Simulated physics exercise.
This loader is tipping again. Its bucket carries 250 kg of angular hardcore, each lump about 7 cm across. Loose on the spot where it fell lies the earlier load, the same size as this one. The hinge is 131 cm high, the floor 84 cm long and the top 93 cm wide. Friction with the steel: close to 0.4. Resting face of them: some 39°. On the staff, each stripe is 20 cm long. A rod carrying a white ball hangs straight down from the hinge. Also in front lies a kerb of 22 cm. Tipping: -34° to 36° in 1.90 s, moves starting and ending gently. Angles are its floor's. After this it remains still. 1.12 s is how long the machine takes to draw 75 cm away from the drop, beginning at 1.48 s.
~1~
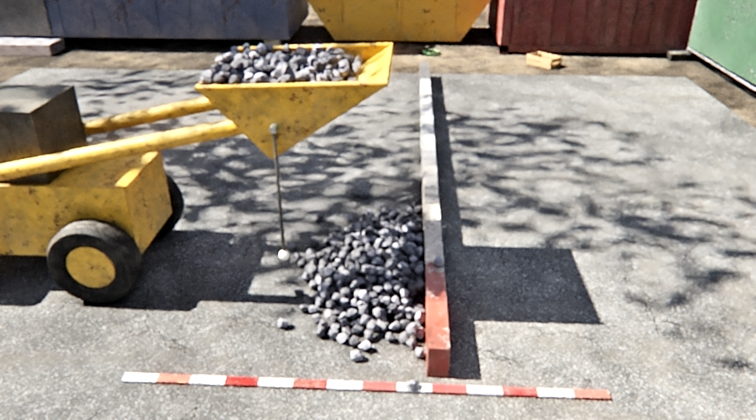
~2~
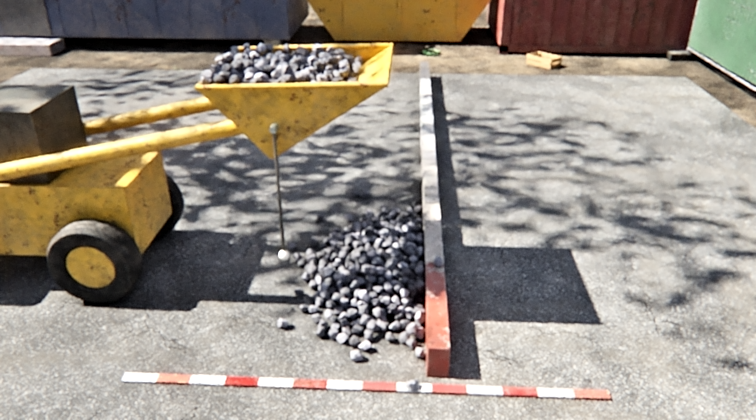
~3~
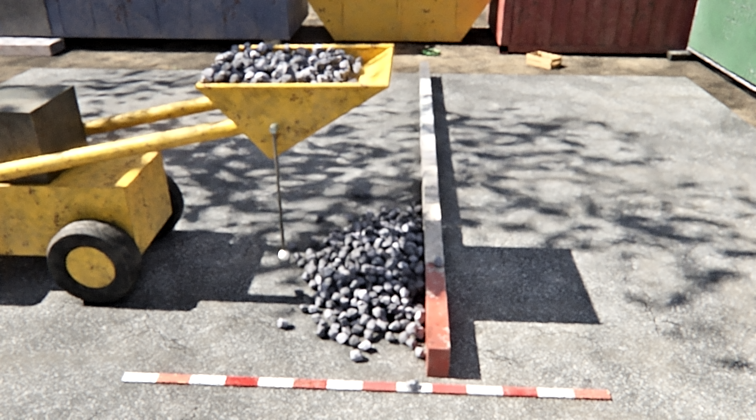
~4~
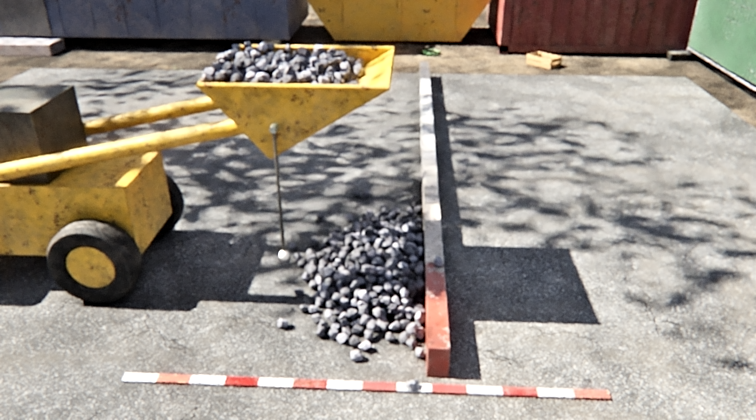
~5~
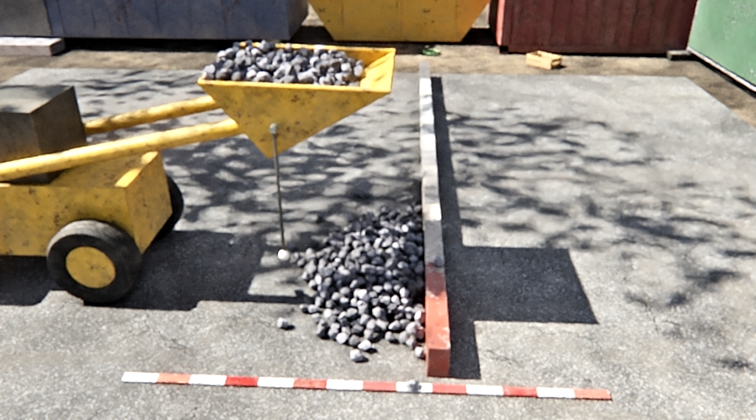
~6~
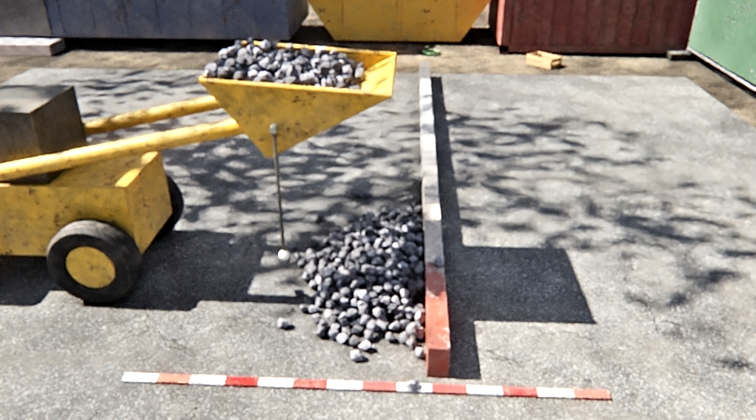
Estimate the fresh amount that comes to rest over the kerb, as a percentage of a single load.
About 1 per cent of a load.
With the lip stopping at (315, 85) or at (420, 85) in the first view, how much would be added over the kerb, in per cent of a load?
Roughly 0 per cent, then 10 per cent.
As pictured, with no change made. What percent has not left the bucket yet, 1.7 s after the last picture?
Reading: Near 25 % of the load.
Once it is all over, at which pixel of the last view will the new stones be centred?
They settle centred around (365, 252).
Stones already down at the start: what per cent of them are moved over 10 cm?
The answer is about 5 per cent.
Then, 1.1 s after the last picture the floor is at 25°; in per cent of one load, 99 in the bucket, 101 on this side of the kerb; the foremost stones are at (422, 266).
Then, 1.7 s after the last picture the floor is at 36°; in per cent of one load, 23 in the bucket, 177 on this side of the kerb; the foremost stones are at (429, 245).
Then, 2.7 s after the last picture the floor is at 36°; in per cent of one load, 0 in the bucket, 199 on this side of the kerb, 1 over the kerb; the foremost stones are at (491, 269).
Then, 5.2 s after the last picture the floor is at 36°; in per cent of one load, 0 in the bucket, 199 on this side of the kerb, 1 over the kerb; the foremost stones are at (491, 269). Net gain over the kerb, 1.
